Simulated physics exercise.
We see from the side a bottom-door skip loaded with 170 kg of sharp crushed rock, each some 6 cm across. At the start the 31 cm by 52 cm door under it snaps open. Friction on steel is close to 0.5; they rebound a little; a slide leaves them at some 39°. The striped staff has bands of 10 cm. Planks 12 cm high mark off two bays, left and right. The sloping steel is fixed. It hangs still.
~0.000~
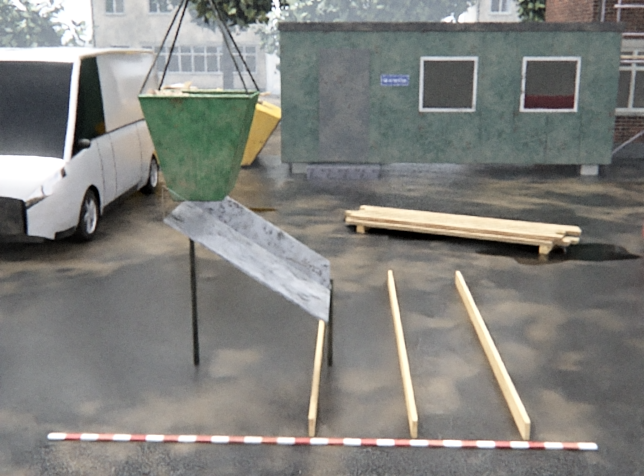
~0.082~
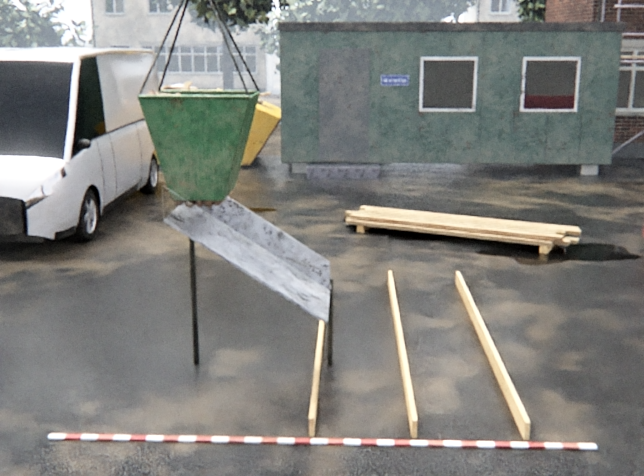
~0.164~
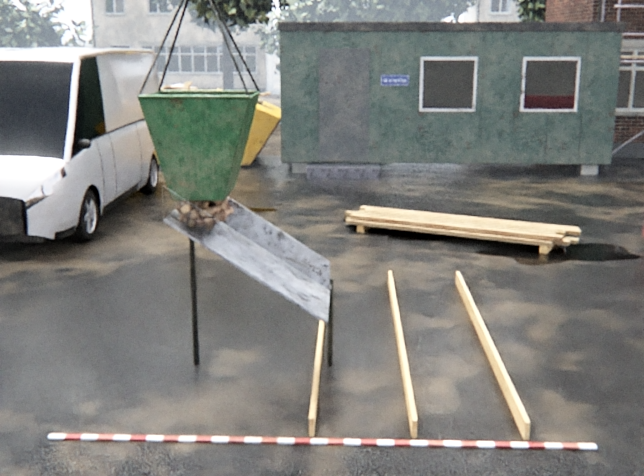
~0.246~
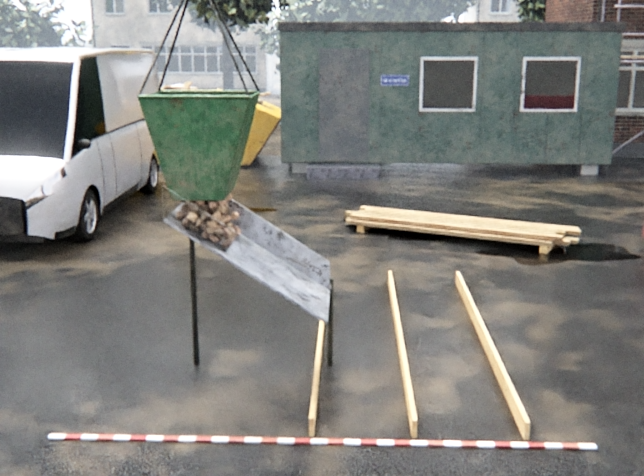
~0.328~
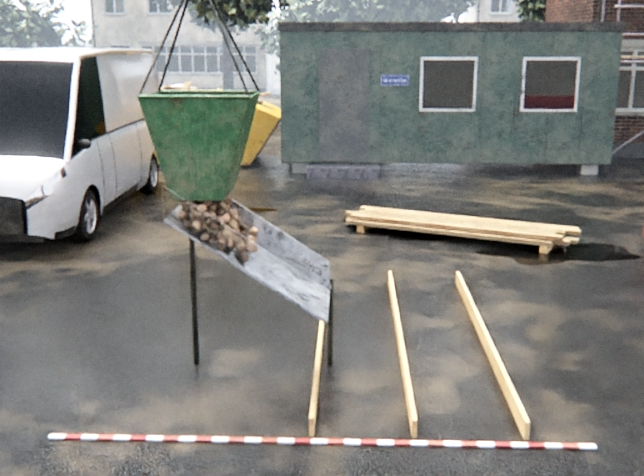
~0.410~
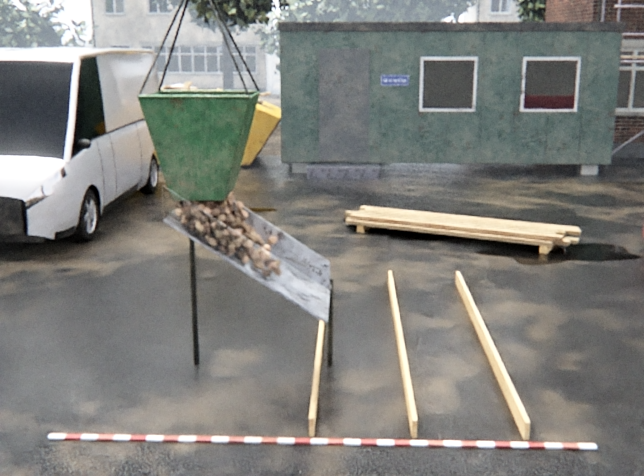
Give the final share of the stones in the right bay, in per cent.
About 25 per cent.
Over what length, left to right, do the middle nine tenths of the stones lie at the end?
Roughly 80 cm.
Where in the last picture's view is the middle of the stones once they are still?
Near (385, 385).
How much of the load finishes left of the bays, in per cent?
Some 0 per cent of the load.
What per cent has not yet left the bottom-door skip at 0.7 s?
It holds some 45 per cent.
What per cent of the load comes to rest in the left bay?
About 75 per cent.
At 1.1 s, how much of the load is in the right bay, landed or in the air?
Some 0 per cent.
After 0.7 s, 45 % in the bottom-door skip, 53 % on the steel, 2 % falling or lying in the left bay; the stones farthest right are at (356, 327).
After 1.1 s, 18 % in the bottom-door skip, 61 % on the steel, 20 % falling or lying in the left bay, 1 % falling or lying in the right bay; the stones farthest right are at (423, 378).
After 1.7 s, 0 % in the bottom-door skip, 47 % on the steel, 47 % falling or lying in the left bay, 6 % falling or lying in the right bay; the stones farthest right are at (491, 389).
After 2.6 s, 0 % in the bottom-door skip, 6 % on the steel, 73 % falling or lying in the left bay, 21 % falling or lying in the right bay; the stones farthest right are at (498, 387).
After 4.5 s, 0 % in the bottom-door skip, 75 % in the left bay, 25 % in the right bay; the stones farthest right are at (499, 389).
